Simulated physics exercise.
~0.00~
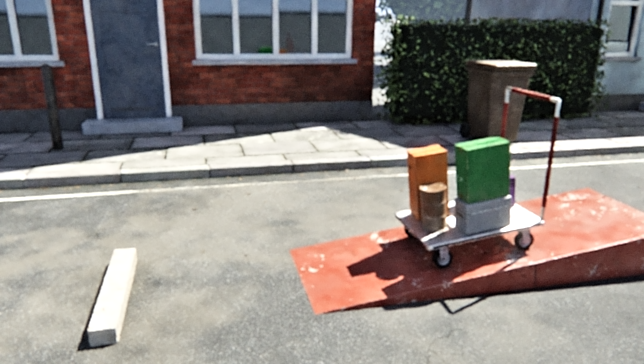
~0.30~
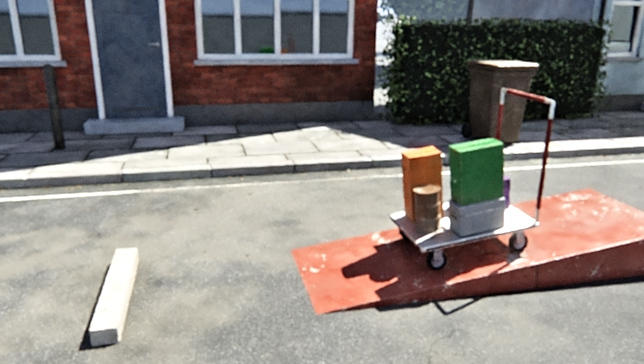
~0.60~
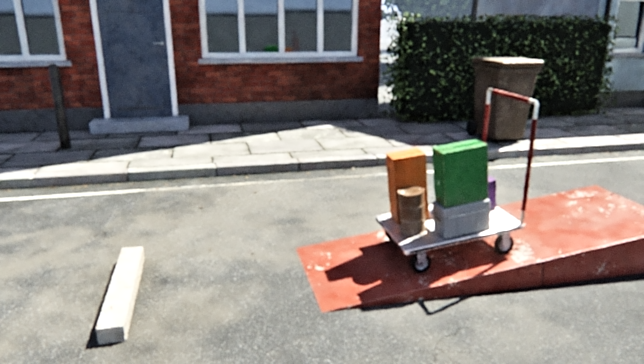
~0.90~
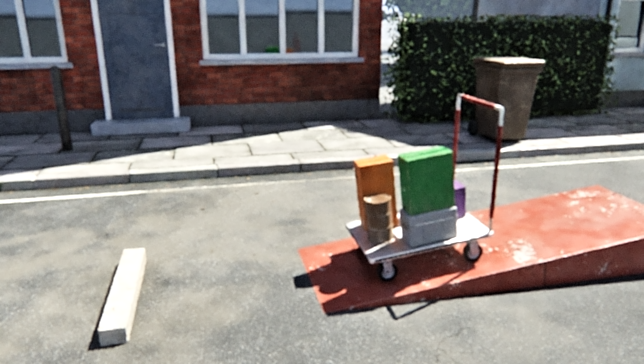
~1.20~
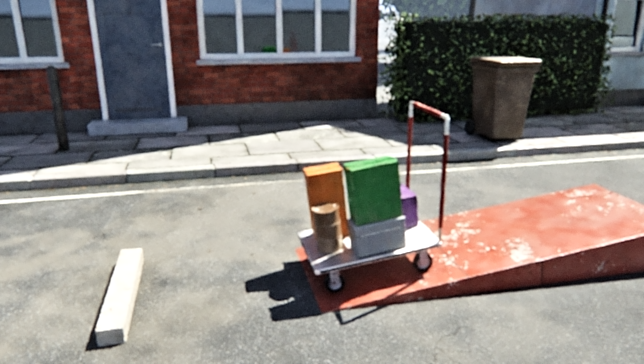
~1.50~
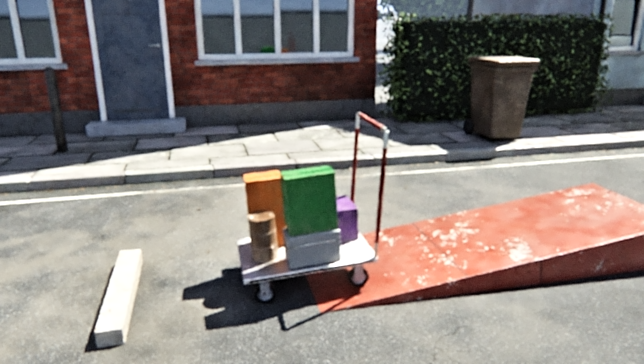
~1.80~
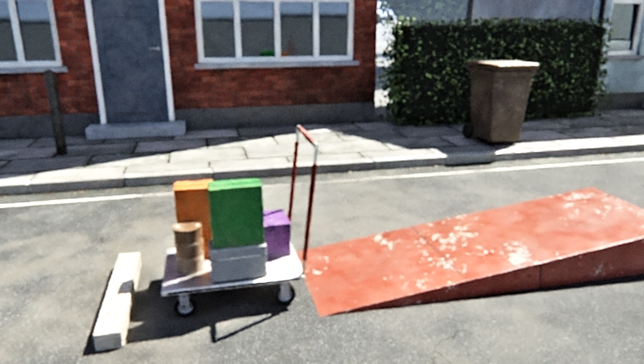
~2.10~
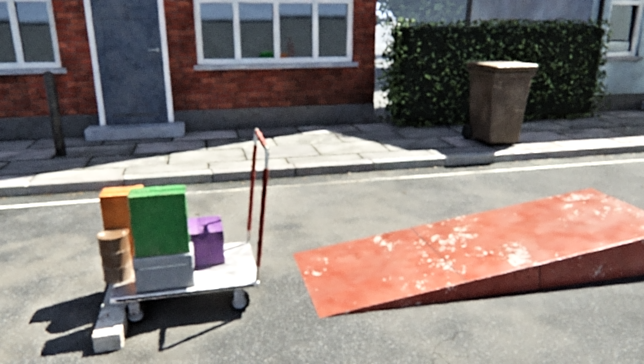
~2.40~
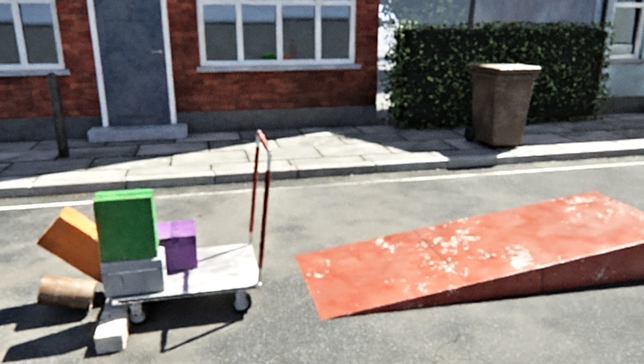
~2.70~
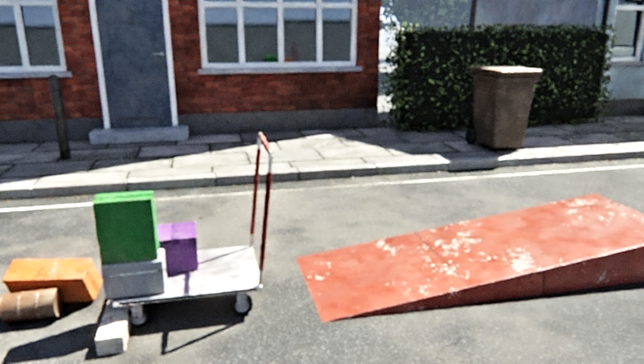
On a sunlit street outside a red-brick house, seen from across the road by a slightly swaying camera, a flat trolley with a red handle stands on a red ramp at right. It carries a brown canister and an orange box at its left end, a green box on a grey toolbox, and a purple box behind. The trolley rolls left down the ramp and across level ground to a pale kerb, where it stops. The canister and orange box tip off over the kerb and end lying on the road, while the other three stay upright aboard.
